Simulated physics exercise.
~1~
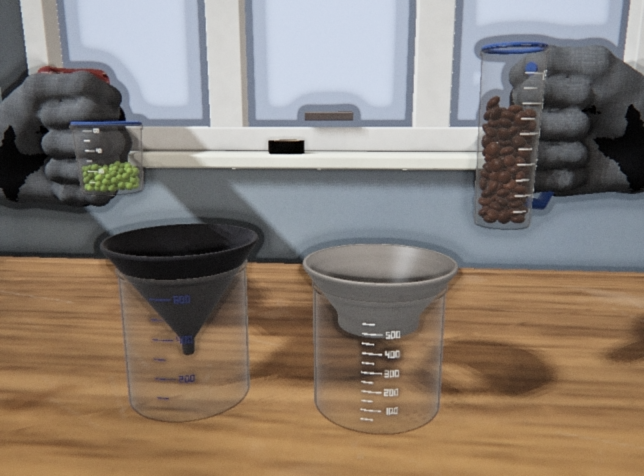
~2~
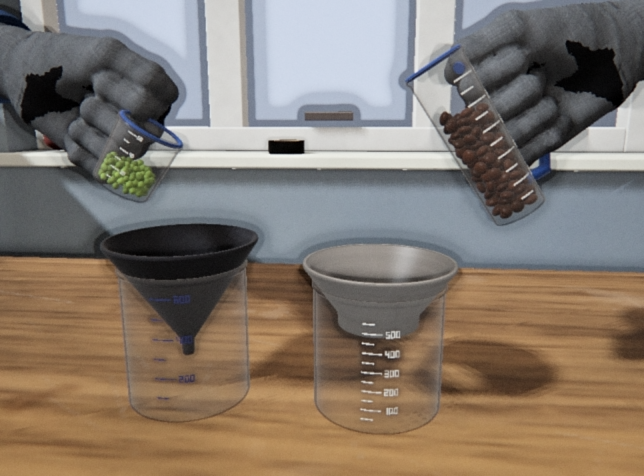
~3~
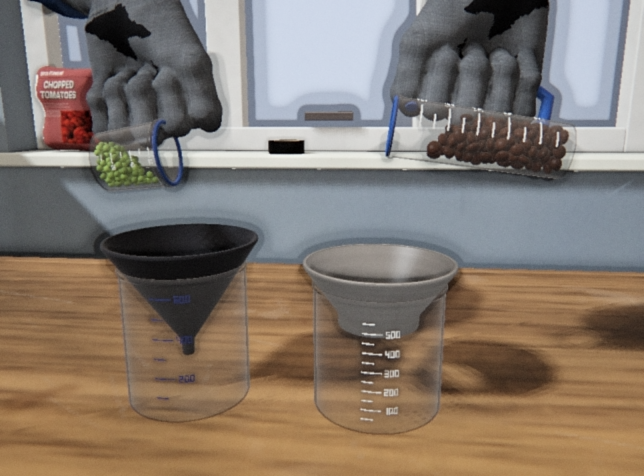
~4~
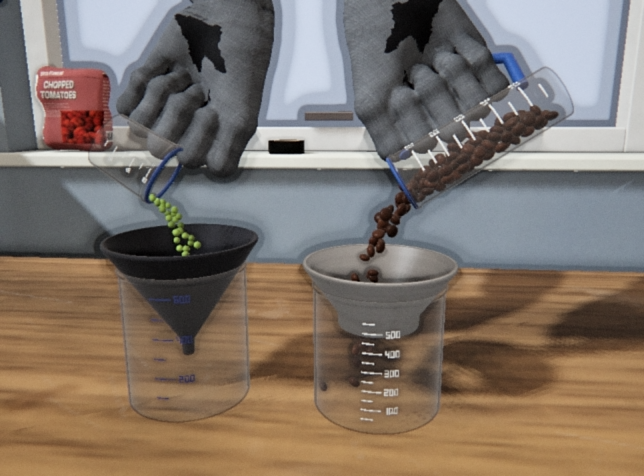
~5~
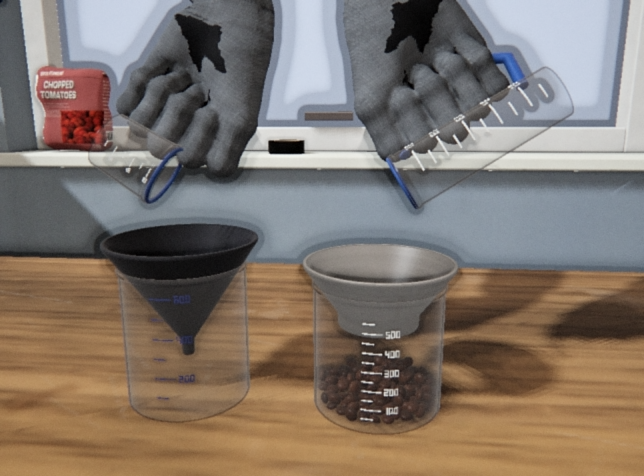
Two gray-gloved hands tipped clear cups over two funnels set in jars, pouring small green balls into the black one on the left and brown ones into the gray one; the brown balls ended in their jar, while the green stayed stuck in the funnel.
